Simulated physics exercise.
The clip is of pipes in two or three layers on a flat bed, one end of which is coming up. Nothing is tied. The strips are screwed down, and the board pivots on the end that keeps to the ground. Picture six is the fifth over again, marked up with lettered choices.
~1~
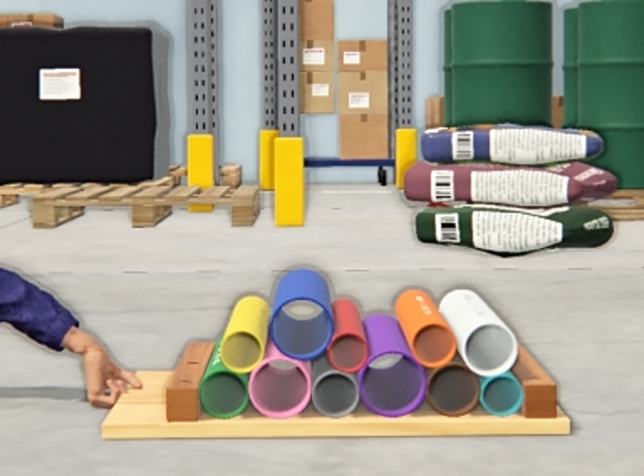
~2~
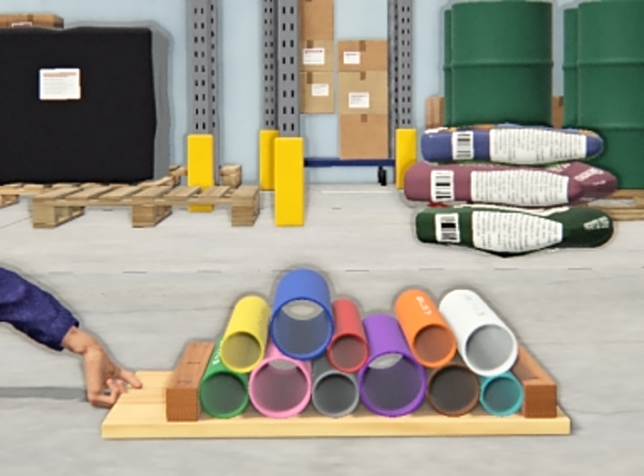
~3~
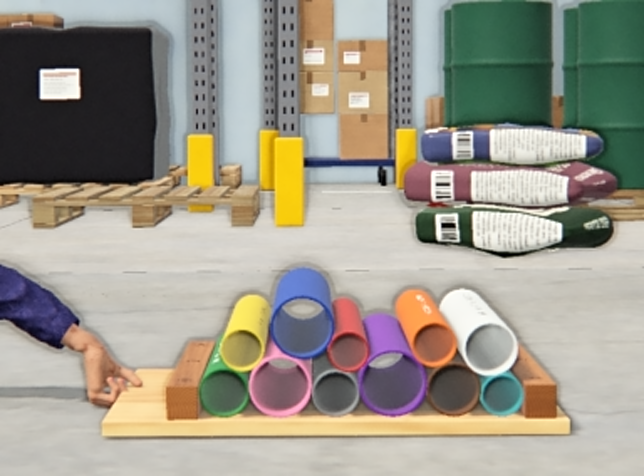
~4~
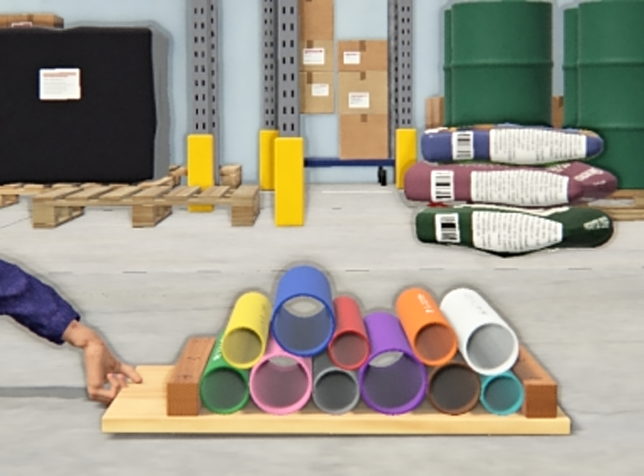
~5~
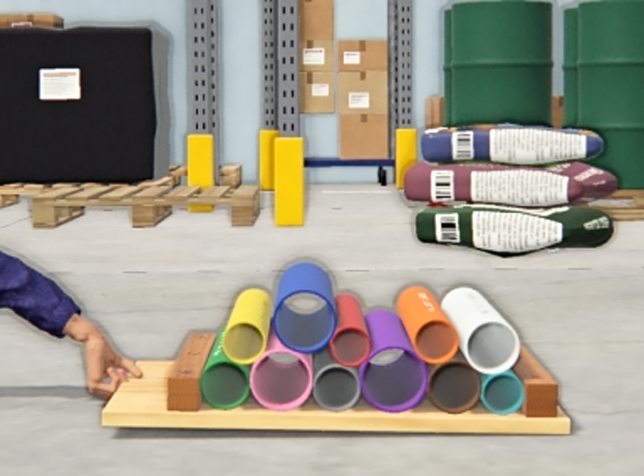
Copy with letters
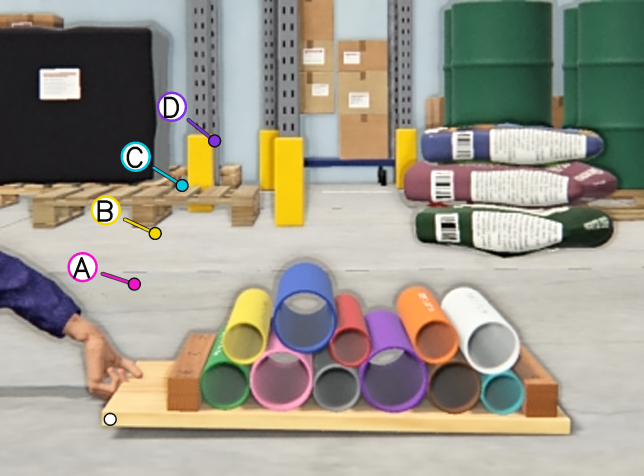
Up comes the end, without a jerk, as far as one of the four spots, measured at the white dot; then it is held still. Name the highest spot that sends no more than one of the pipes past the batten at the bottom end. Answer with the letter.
At most to A.
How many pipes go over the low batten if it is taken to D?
At D the number is two.
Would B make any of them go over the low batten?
Yes.
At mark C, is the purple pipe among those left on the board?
Yes.
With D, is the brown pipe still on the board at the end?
Yes.
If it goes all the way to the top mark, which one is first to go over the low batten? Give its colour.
It is the white one.
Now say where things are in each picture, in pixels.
The first picture shows grey pipe (336, 395); purple pipe (393, 384); brown pipe (454, 391).
The second picture shows brown pipe (454, 391).
The third picture shows board (334, 383); green pipe (224, 393); pink pipe (280, 386); orange pipe (434, 344).
The fourth picture shows board (334, 381); green pipe (224, 390); pink pipe (281, 384).
The fifth picture shows board (334, 378); green pipe (225, 385); pink pipe (282, 380).
On the marked copy, A at (134, 284); B at (155, 234); C at (182, 185); D at (214, 141); the white dot at (110, 419).
With A. Early on, board at 14°.
Further on, board at 19°.
At the end, board at 19°, one over the low batten (white).
As for the rest, B two over the low batten (white, orange); C two over the low batten (white, orange); D two over the low batten (white, orange).
